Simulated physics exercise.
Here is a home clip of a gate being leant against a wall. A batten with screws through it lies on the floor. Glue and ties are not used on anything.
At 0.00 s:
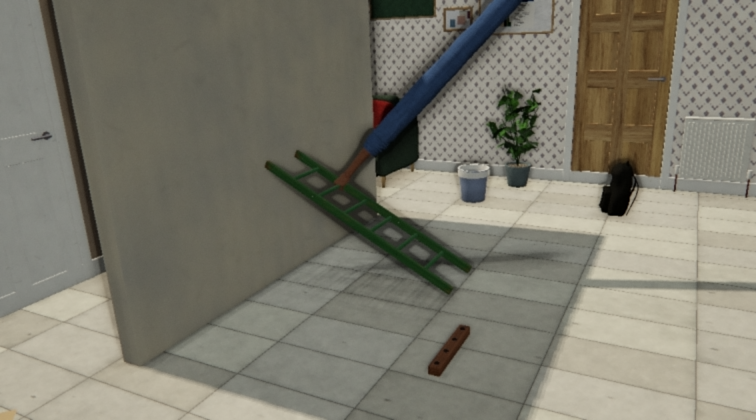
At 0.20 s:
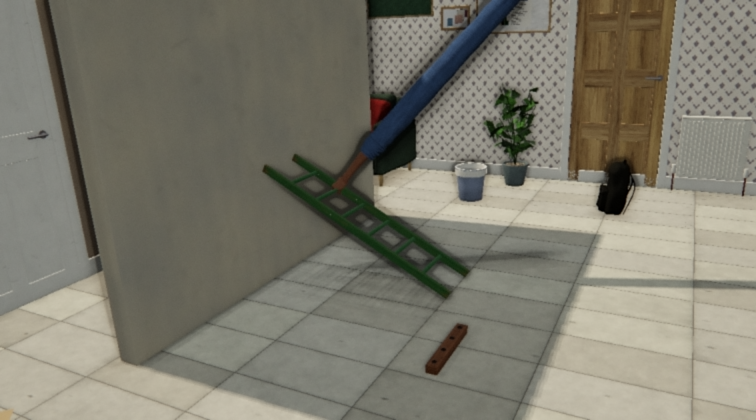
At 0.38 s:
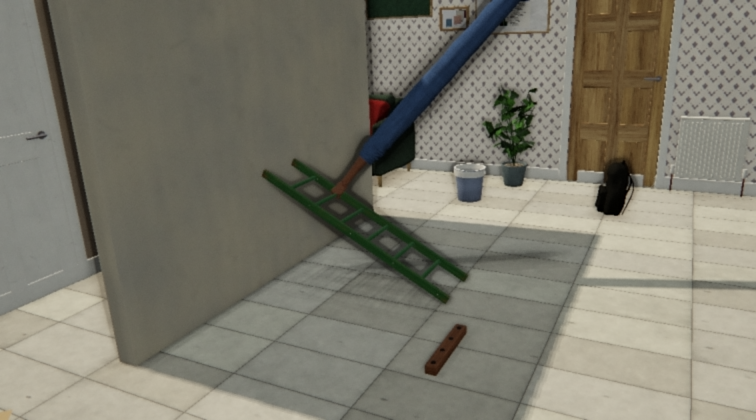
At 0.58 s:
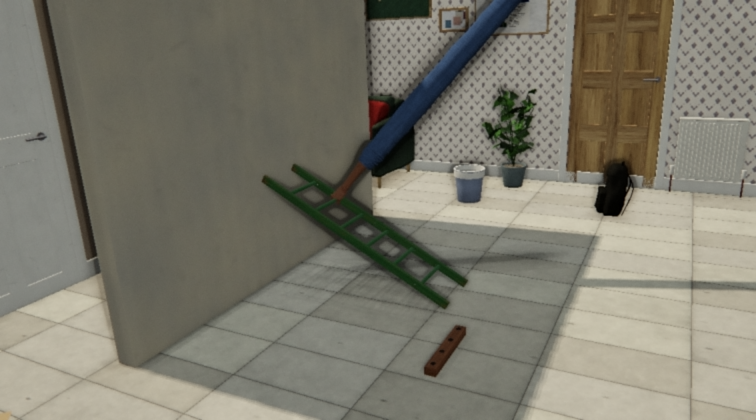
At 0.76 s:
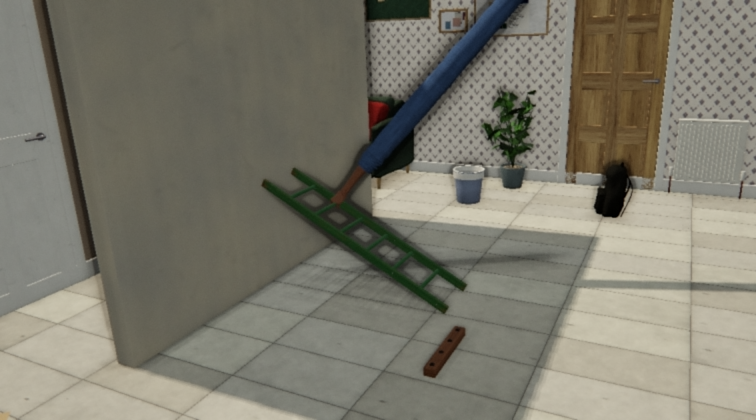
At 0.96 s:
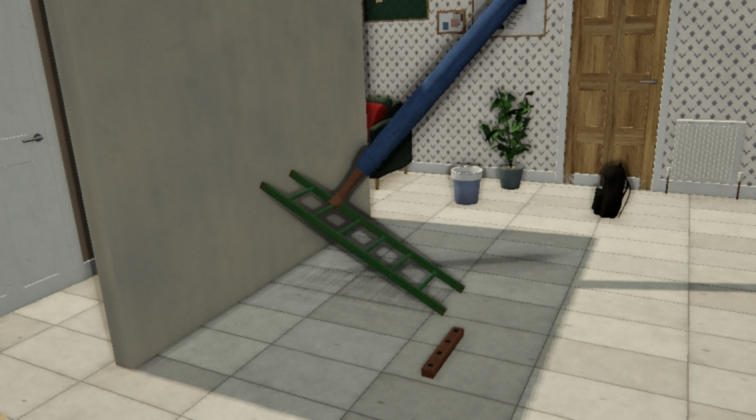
Green gate held at a slant by a blue-sleeved arm beside a grey wall, lowering slightly above a tiled floor with a reddish-brown batten.
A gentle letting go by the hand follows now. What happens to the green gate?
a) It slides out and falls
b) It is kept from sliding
a.
By 1.22 s, green gate tilted by 10° near (368, 254).
By 1.36 s, green gate tilted by 28° near (377, 286).
When it is over (2.7 s), the green gate gives way at the feet, near (378, 287).
